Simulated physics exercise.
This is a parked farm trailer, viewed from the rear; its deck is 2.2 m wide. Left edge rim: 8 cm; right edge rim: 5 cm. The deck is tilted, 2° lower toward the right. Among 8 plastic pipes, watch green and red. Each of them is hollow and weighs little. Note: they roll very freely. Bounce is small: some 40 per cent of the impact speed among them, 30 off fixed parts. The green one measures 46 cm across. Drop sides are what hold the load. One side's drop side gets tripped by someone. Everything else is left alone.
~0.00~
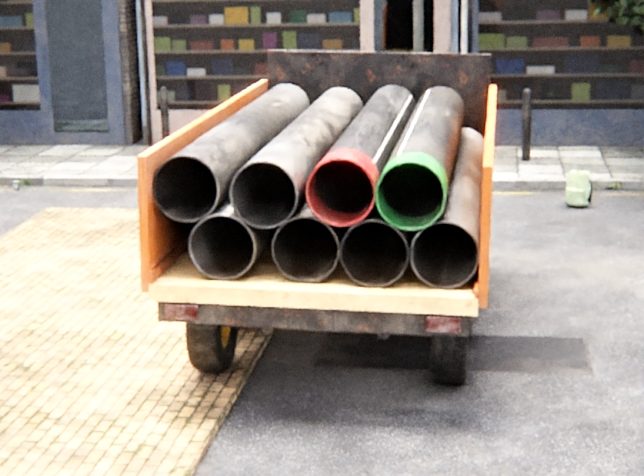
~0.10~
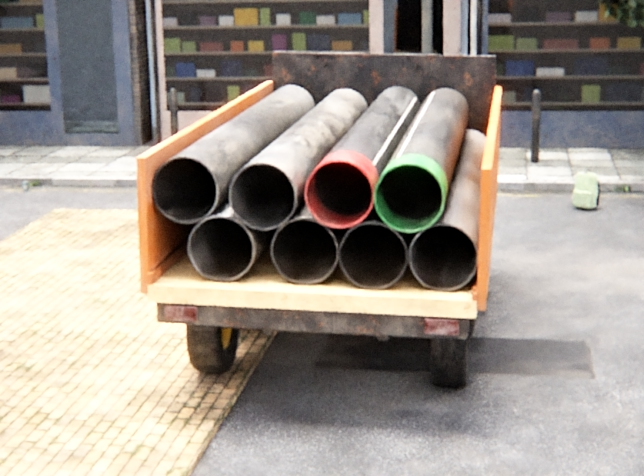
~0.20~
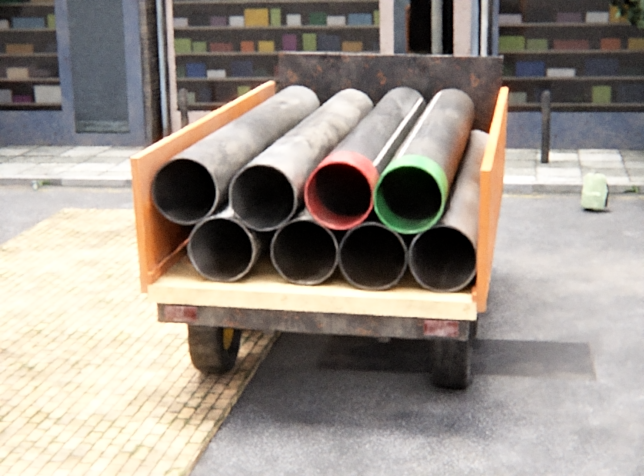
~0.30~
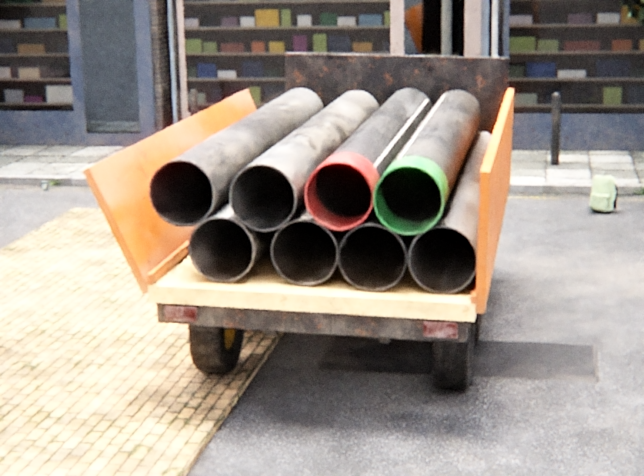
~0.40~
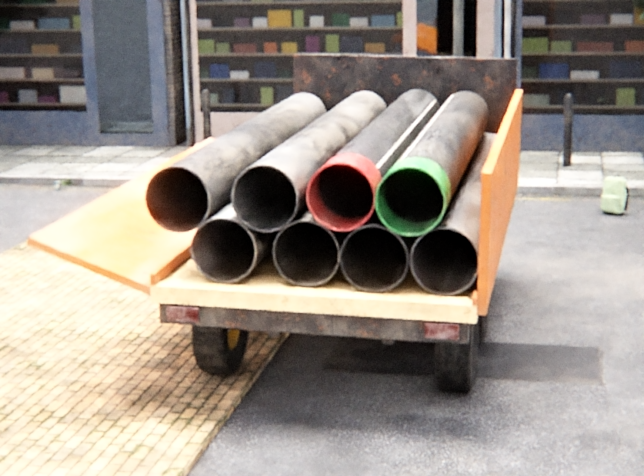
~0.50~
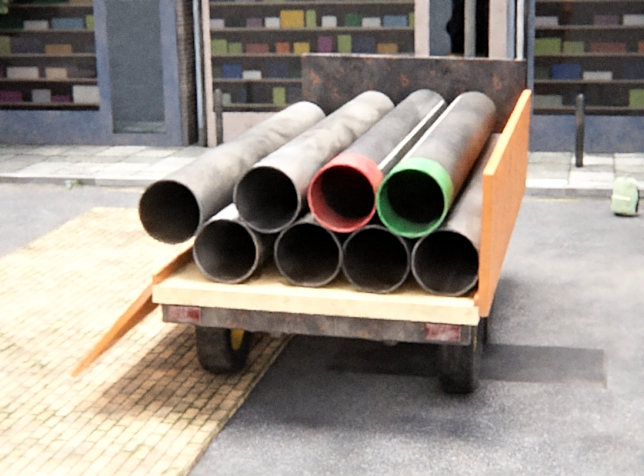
Street by shelved shopfronts, a trailer stacked with dark pipes, one red-rimmed, one green-rimmed, its left side board swinging outward and down.
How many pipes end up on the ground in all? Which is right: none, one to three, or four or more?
The right one is one to three.
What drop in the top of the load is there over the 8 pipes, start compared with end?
Some 0 centimetres.
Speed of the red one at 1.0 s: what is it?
Around 0.0 m/s.
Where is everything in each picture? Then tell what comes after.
In the first frame, green at (411, 196), red at (340, 193); sides still shut; the deck slopes 2° down to the right; 4 of the 8 make up the bottom layer.
In the second frame, green at (409, 198), red at (339, 195); sides still shut.
In the third frame, green at (409, 199), red at (339, 196); both sides upright.
In the fourth frame, green at (409, 200), red at (338, 197); left board out by 25°, tip at (89, 174).
In the fifth frame, green at (410, 201), red at (340, 198); left board out by 70°, tip at (34, 242).
In the sixth frame, green at (412, 202), red at (342, 199); left board out by 140°, tip at (76, 372).
After 1.0 s, green is up on others, 45 cm from the right edge; red is up on others, 90 cm from the right edge; 1 gone from the deck.
At rest (4.5 s), green is up on others, 45 cm from the right edge; red is up on others, 90 cm from the right edge; 1 gone from the deck.
